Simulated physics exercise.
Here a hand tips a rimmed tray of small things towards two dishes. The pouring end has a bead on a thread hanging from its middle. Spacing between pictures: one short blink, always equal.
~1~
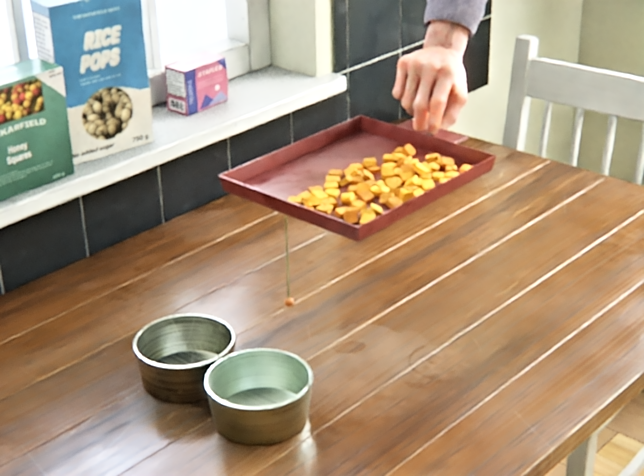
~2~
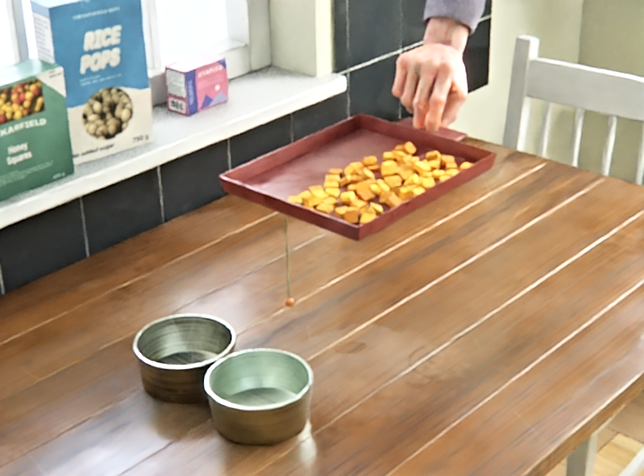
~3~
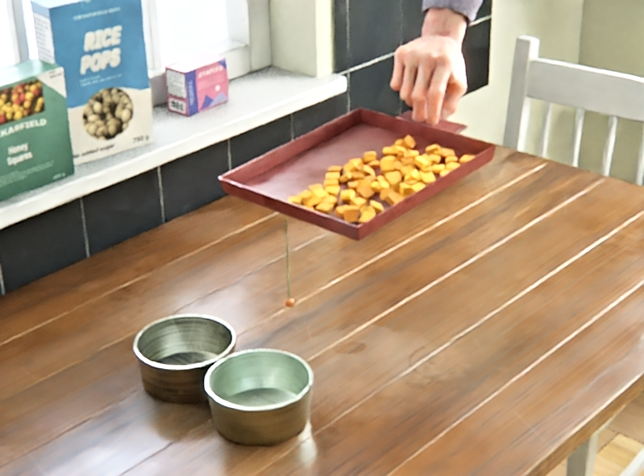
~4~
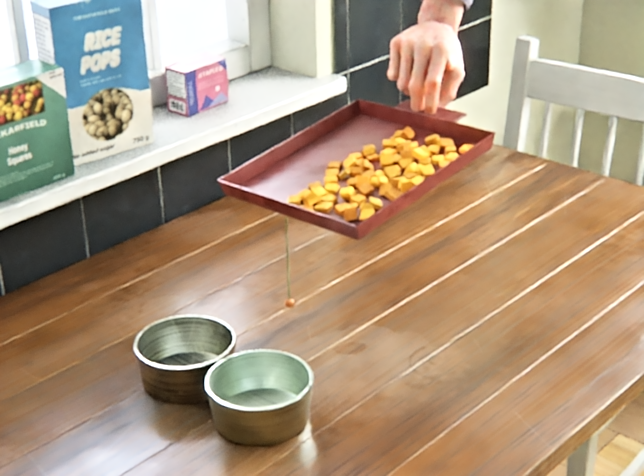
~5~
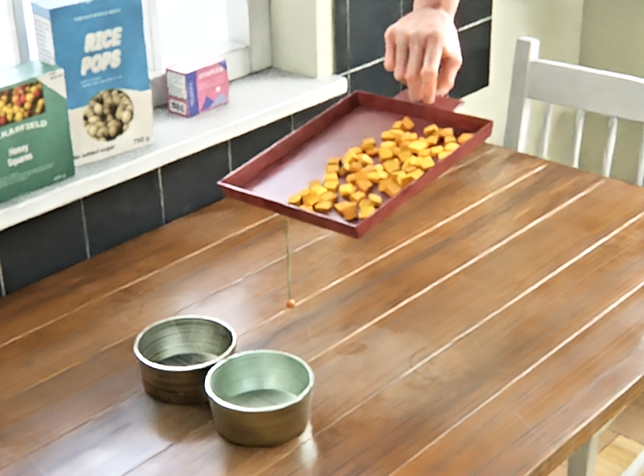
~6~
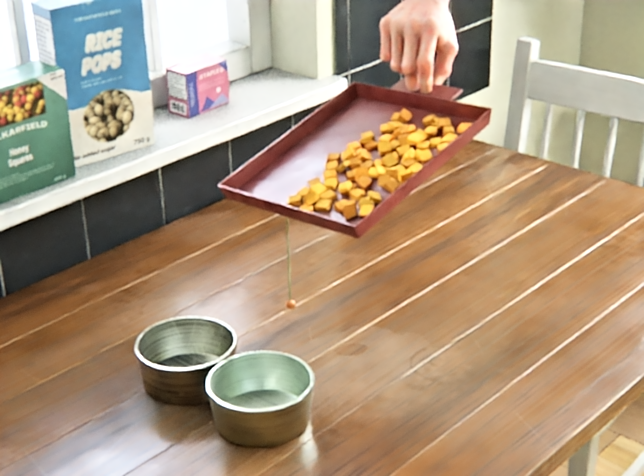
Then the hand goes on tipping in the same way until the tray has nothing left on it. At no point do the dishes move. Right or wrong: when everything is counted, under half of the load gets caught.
Right.
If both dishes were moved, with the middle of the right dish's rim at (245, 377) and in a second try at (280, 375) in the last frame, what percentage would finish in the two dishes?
It would be near 10 per cent first and near 30 per cent second.
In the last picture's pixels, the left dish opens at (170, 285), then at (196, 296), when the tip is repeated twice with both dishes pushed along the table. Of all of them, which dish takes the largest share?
Place 1: The one on the right side; place 2: The one on the right side.
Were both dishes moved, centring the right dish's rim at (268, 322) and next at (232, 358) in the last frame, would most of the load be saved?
The dishes end up with the greater share in the first try and the lesser share in the second.
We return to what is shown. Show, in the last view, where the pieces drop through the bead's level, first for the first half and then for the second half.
Points: About (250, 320), then about (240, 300).
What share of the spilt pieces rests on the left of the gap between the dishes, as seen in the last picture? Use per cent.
That's roughly 30 per cent of the pieces.
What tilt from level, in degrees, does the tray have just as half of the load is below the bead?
Around 110 degrees of turn.
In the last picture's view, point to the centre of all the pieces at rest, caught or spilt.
Close to (239, 357) in the last view.
Shortly afterwards, tray tipped steeply; all but a few on the tray; only a few in the air.
Next, tray tipped past a quarter turn; near two thirds on the tray; only a few in the right dish; only a few in the left dish; a little outside both; near a quarter in the air.
Some moments later, tray tipped past a quarter turn; a little in the right dish; a little in the left dish; the bulk outside both.
In the end, tray tipped past a quarter turn; a little in the right dish; a little in the left dish; the bulk outside both.
